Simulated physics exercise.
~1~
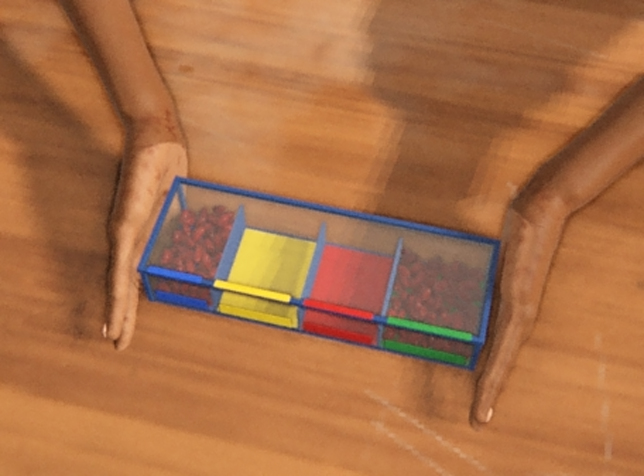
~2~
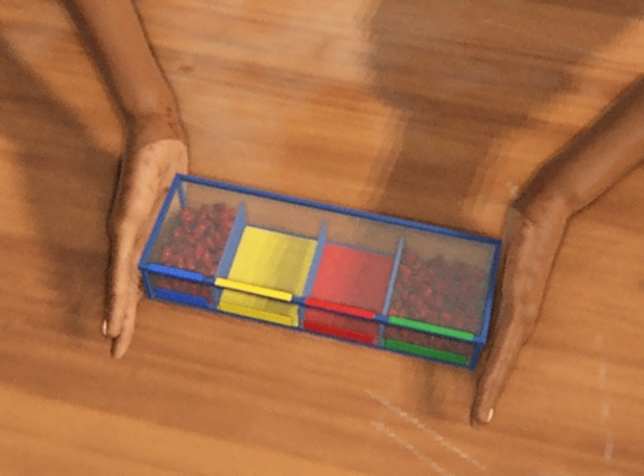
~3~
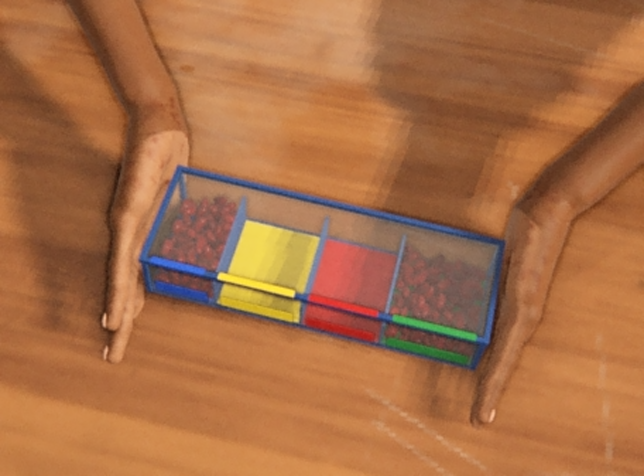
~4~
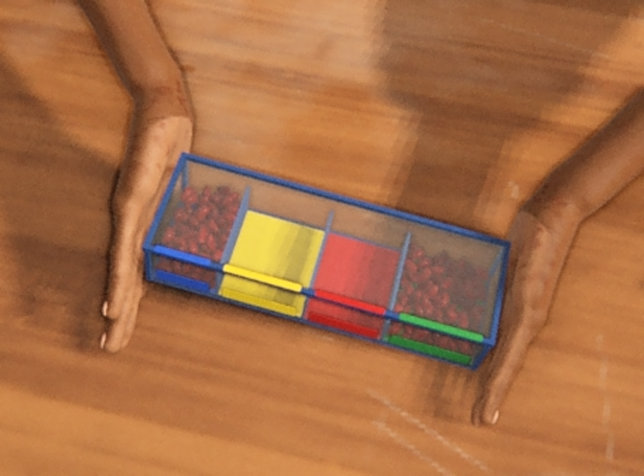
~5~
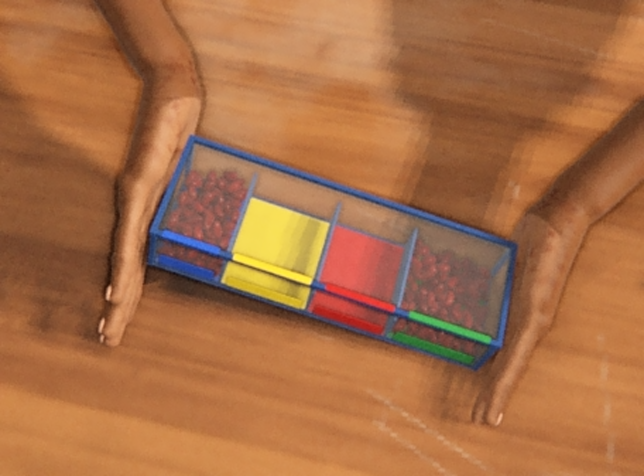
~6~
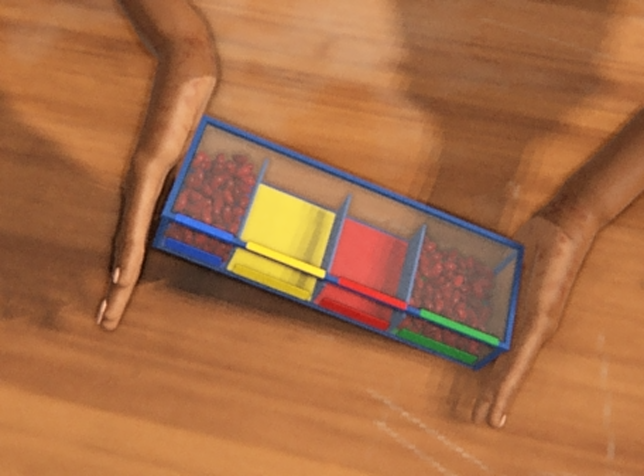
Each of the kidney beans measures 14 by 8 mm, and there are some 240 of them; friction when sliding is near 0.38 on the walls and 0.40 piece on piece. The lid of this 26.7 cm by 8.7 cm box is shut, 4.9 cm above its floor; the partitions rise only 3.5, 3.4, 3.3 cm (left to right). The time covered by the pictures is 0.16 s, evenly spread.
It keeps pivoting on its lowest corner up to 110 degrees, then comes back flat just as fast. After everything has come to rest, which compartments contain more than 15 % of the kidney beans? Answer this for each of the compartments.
Red compartment: Holds a share within the limit; blue compartment: Holds a share past the limit; green compartment: Holds a share past the limit; yellow compartment: Holds a share within the limit.
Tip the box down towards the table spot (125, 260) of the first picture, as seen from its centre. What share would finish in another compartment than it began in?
The share would be about 10 percent.
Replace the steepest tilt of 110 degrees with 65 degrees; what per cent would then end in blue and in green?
The blue compartment would hold 40 per cent, the green one 55 per cent.
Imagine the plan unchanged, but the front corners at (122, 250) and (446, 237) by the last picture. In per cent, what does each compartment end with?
Per cent by compartment: Red 5, blue 50, green 45, yellow 0.
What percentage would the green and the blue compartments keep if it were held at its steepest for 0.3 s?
In per cent: Green 60, blue 40.
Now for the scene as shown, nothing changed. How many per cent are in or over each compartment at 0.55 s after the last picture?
Red 0 %, blue 40 %, green 55 %, yellow 0 %.
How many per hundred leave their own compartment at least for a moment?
10 %, roughly.
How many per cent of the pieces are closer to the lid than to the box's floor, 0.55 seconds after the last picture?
I'd say around 60 percent of the pieces.
Then, 0.55 s after the last picture, tilt 110 degrees; blue 40 %, green 55 %.
Then, 0.91 s after the last picture, tilt 48 degrees; blue 40 %, green 60 %, yellow 5 %.
Then, 1.37 s after the last picture, tilt 0 degrees; blue 35 %, green 60 %, yellow 5 %.
In the end, red 0 %, blue 35 %, green 60 %, yellow 5 %.
